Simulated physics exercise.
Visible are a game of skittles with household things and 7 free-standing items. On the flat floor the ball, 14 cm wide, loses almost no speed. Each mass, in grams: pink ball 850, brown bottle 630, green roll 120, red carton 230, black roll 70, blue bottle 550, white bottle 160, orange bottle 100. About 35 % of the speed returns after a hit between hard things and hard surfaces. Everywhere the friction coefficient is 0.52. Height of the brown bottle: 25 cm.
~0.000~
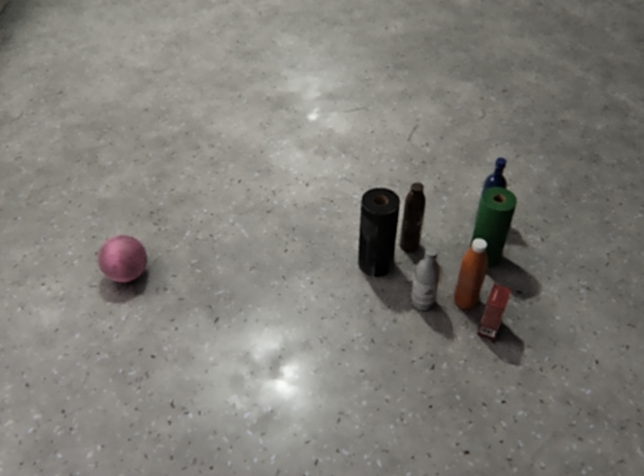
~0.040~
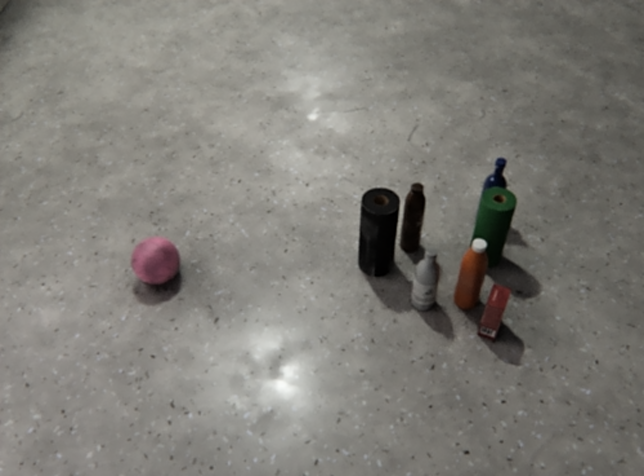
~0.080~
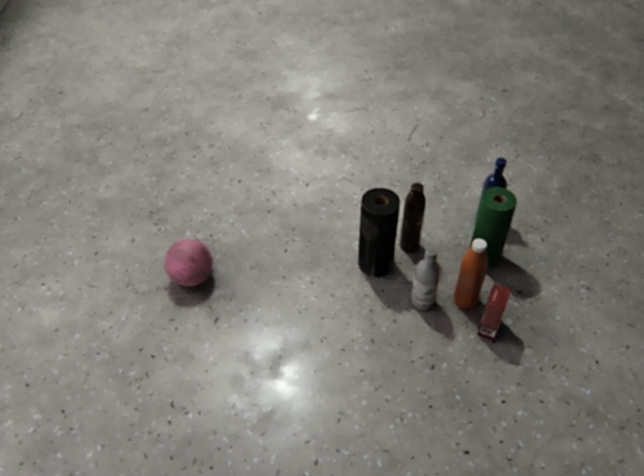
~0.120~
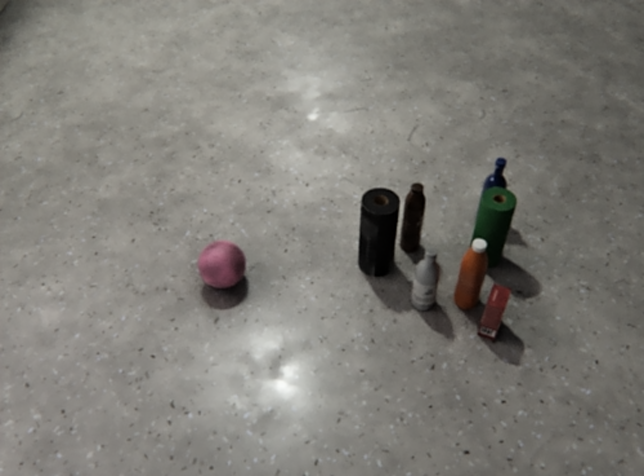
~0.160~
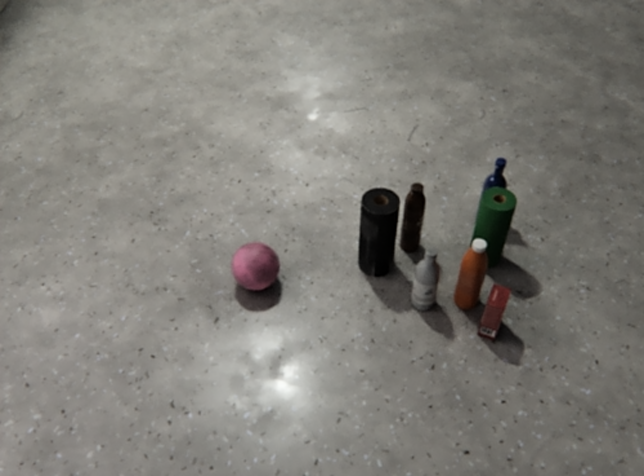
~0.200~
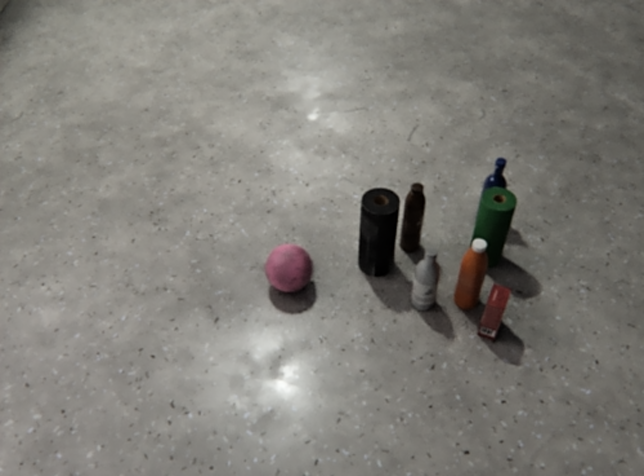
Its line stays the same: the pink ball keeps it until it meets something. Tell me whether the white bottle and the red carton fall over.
White bottle: Down; red carton: Down.
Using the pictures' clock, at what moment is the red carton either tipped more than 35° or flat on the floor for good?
I'd put it at some 0.5 s.
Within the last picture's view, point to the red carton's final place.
Rest point: Near (543, 339).
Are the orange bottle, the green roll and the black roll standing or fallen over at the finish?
The orange bottle tips over; the green roll stays upright; the black roll tips over.
By 0.70 s, ball 134 cm along; pink ball near (587, 272); white bottle on its side near (494, 368); red carton on its side near (543, 339); orange bottle on its side.
By 1.40 s, white bottle on its side near (471, 438); red carton on its side near (543, 339); black roll on its side.
By 2.80 s, white bottle on its side; red carton on its side near (543, 339); black roll on its side.
When it is over (3.9 s), lying over on the floor, red carton, black roll, white bottle and orange bottle; the other 3 within 8 cm of the start. End places, in pixels of the last picture, red carton near (543, 339).
